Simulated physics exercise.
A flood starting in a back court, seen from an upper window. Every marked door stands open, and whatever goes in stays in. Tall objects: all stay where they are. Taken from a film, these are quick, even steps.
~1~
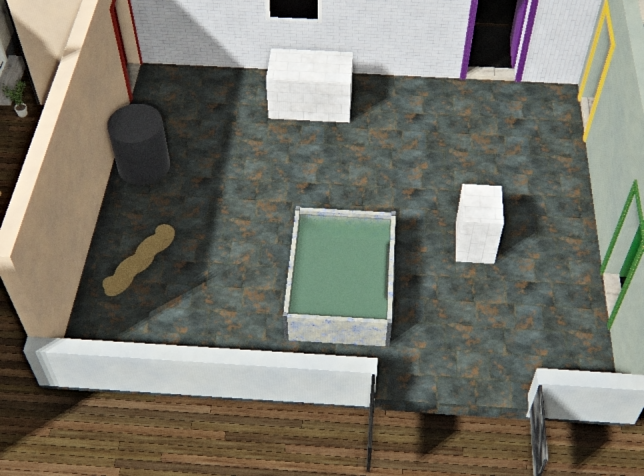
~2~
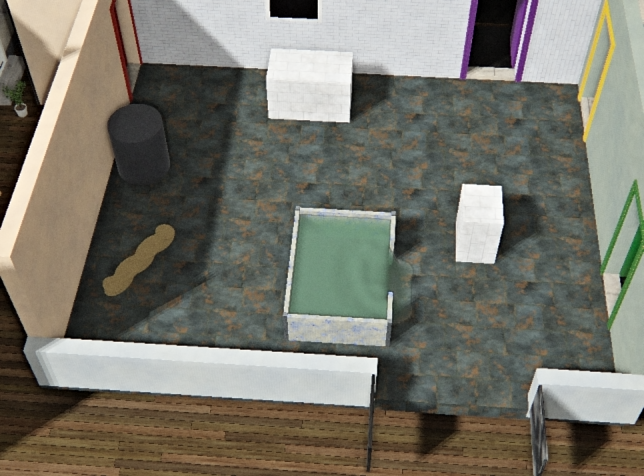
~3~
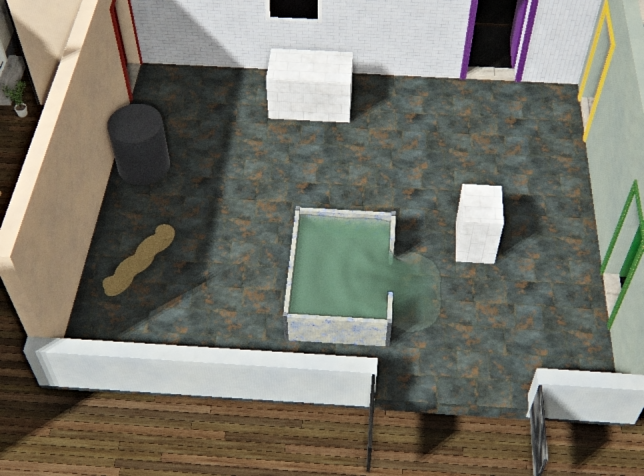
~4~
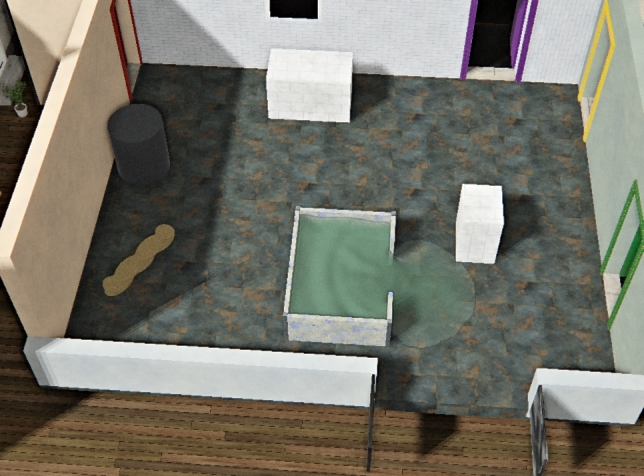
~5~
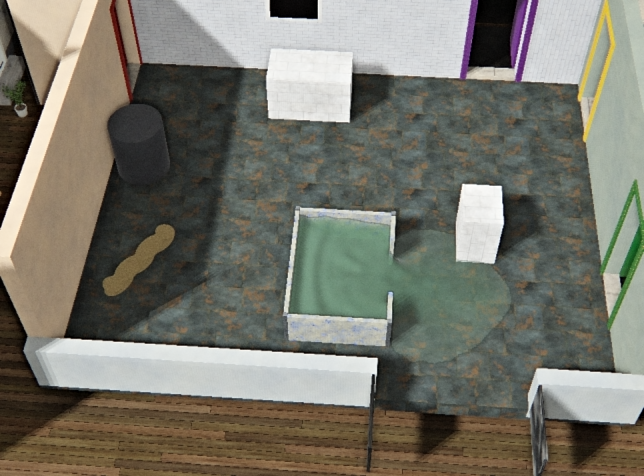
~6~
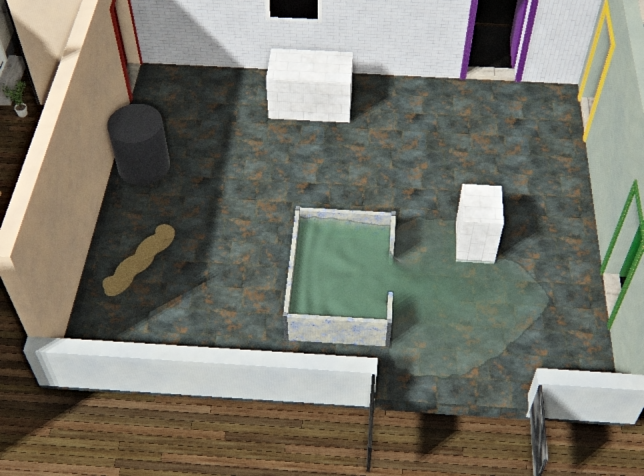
Green water pouring from a gap in the right side of a pale-walled tank, spreading rightward across the dark court floor.
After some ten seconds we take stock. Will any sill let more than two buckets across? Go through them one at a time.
I expect the yellow door to stay within two buckets; I expect the purple door to stay within two buckets; I expect the green door to go over the limit; I expect the red door to stay within two buckets.
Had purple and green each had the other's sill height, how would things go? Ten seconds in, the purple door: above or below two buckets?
In that case the purple door falls short.
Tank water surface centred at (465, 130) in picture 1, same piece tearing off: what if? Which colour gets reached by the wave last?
It's the red one that is reached last.
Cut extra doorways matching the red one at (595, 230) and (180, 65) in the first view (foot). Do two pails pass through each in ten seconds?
Goes past it, then falls short.
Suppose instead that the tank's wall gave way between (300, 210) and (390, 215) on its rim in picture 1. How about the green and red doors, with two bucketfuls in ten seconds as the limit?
I think the green door remains below the limit and the red door crosses the limit.
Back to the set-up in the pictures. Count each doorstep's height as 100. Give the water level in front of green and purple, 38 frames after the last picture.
In turn 160 and 50 per cent.
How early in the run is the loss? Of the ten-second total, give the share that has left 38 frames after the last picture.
Working it through, I arrive at 75 per cent.
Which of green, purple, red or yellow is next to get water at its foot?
The green one.
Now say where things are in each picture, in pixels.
Still water in the water tank at (342, 266), in the first picture.
Water pours out at (388, 282) and has run to (398, 319), in the second picture.
The front is at (430, 264), out from the gap at (388, 283), in the third picture.
The front is at (469, 311), out from the gap at (388, 283), in the fourth picture.
Water pours out at (388, 283) and has run to (504, 306), in the fifth picture.
The front is at (542, 296), out from the gap at (388, 283), in the sixth picture.
A moment on, water covers 15 % of the floor; the yellow door not reached, the purple door not reached, the green door under two buckets in, the red door not reached.
Next, water covers 25 % of the floor; the yellow door not reached, the purple door not reached, the green door far over two buckets in, the red door not reached.
Then, water covers 25 % of the floor; the yellow door wet at the sill, nothing in, the purple door not reached, the green door far over two buckets in, the red door not reached.
Later, water covers 35 % of the floor; the yellow door wet at the sill, nothing in, the purple door wet at the sill, nothing in, the green door far over two buckets in, the red door not reached.
In the end, water covers 45 % of the floor; the yellow door wet at the sill, nothing in, the purple door wet at the sill, nothing in, the green door far over two buckets in, the red door not reached.
